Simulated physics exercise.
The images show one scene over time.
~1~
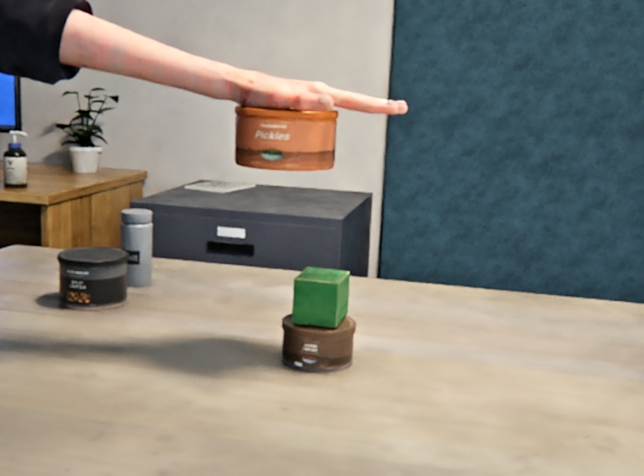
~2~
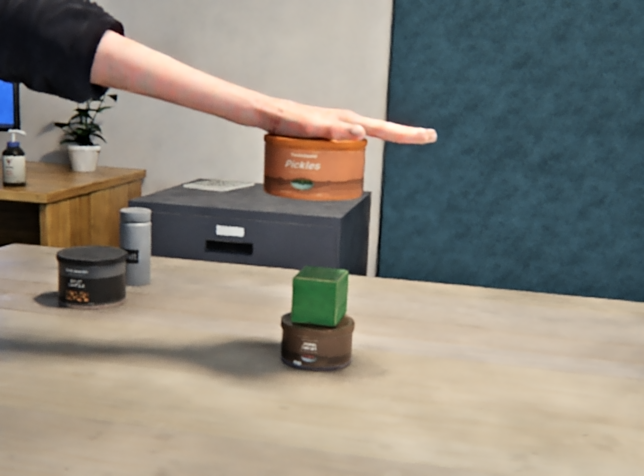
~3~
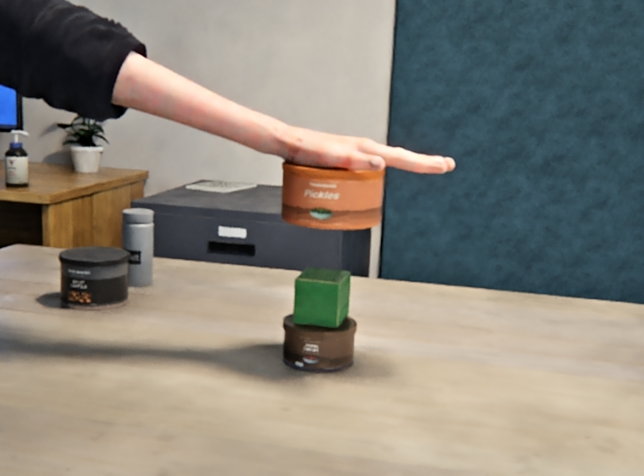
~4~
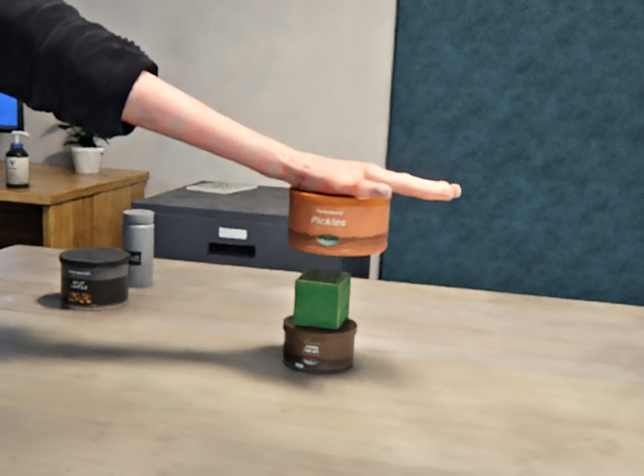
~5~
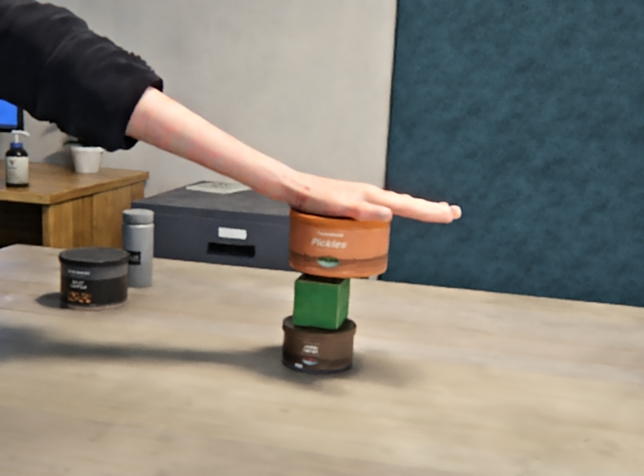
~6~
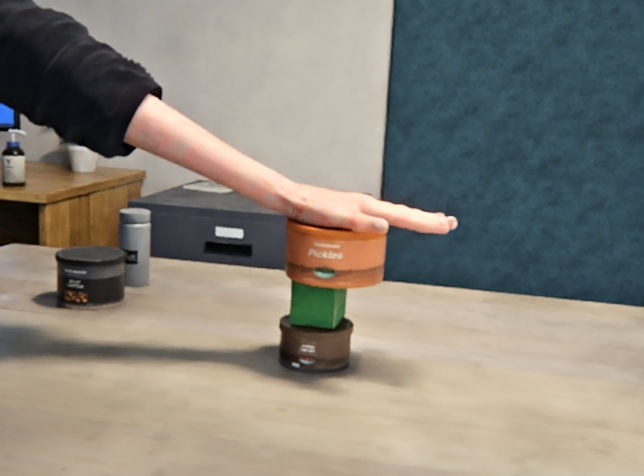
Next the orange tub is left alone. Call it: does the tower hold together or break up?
It holds together.
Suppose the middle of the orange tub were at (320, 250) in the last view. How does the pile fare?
The pile then stays upright.
Then, 0.20 s later than the last frame, all is still.
Then, 0.40 s later than the last frame, orange tub resting near (335, 250).
When it is over, all 5 as before. End places, in pixels of the last picture, orange tub near (335, 250). The pile keeps its balance.
